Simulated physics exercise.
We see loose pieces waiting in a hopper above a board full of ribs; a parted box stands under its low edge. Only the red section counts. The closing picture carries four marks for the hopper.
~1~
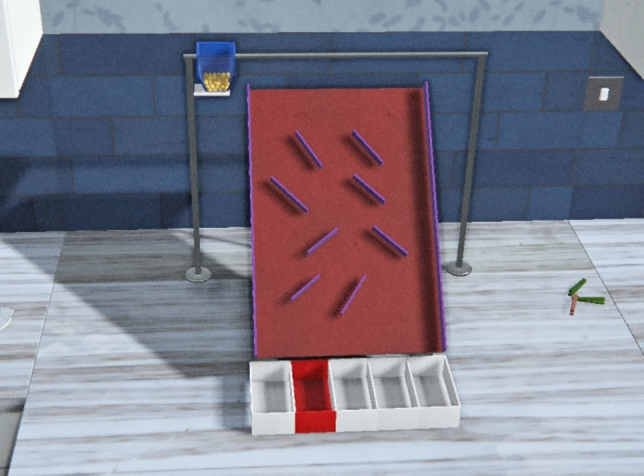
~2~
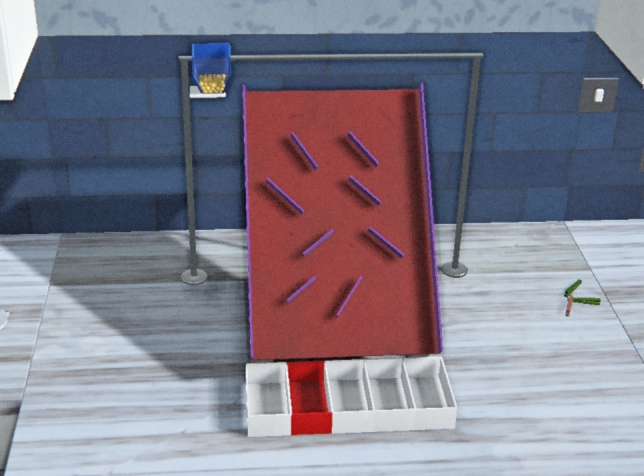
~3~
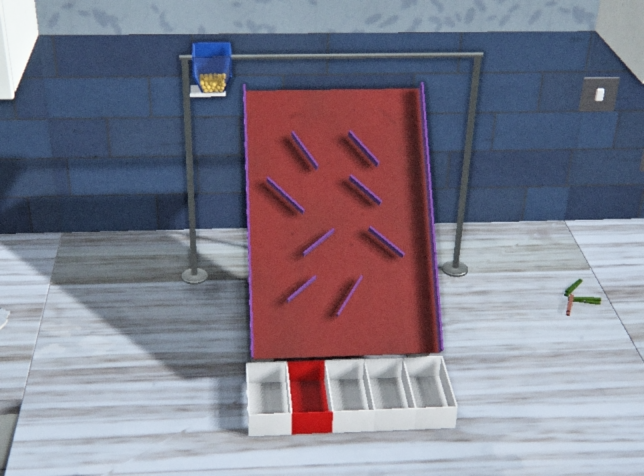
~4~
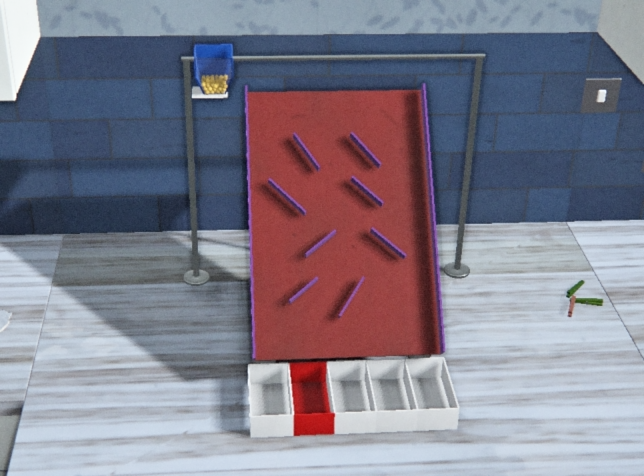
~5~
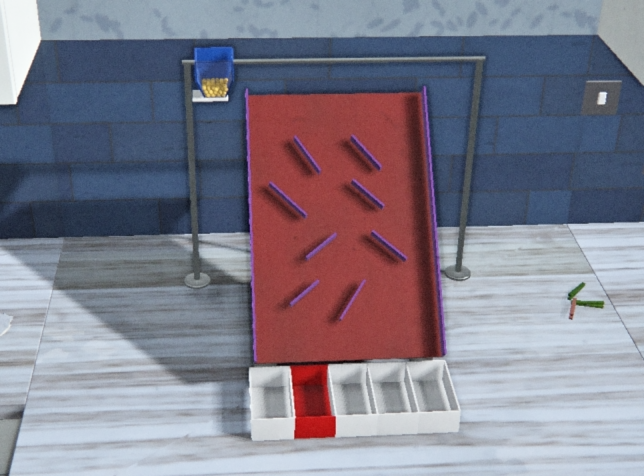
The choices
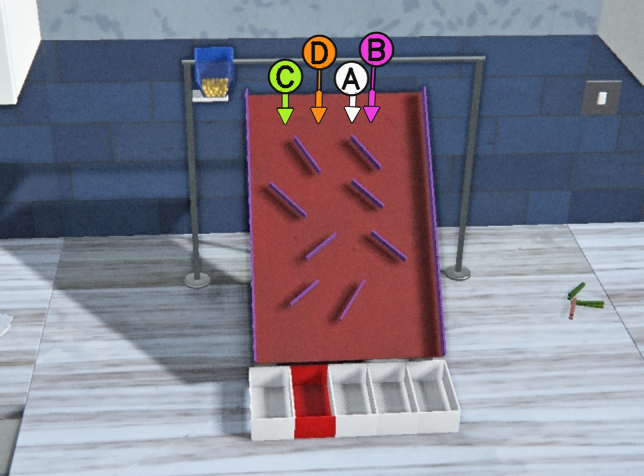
The view shifts very slightly while the blue hopper and red ribbed board stay still.
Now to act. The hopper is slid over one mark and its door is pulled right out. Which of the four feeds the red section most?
Use mark D.
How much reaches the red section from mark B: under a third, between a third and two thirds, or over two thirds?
Under a third.
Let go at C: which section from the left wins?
The first from the left.
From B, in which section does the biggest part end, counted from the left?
It is the fifth one.
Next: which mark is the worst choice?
It is B.
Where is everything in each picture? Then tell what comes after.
The first frame shows hopper near (217, 82), puffed corn balls, door shut.
The second frame shows ribs (292, 132) to (317, 167), (349, 131) to (379, 163), (267, 178) to (304, 211).
The third frame shows ribs (350, 175) to (382, 201), (304, 253) to (334, 229), (370, 227) to (404, 254).
The fourth frame shows ribs (290, 301) to (318, 277), (340, 316) to (364, 277).
The fifth frame shows red section near (315, 426), number 2 of 5 from the left.
On the marked copy, mark A meets the board at (352, 116); mark B meets the board at (371, 116); mark C meets the board at (285, 117); mark D meets the board at (318, 117).
With A, a small share in the red section, the bulk in other sections, only a few outside the box.
With B, none at all in the red section, all but a few in other sections.
With C, a small share in the red section, the bulk in other sections, only a few outside the box.
With D, close to half in the red section, close to half in other sections.
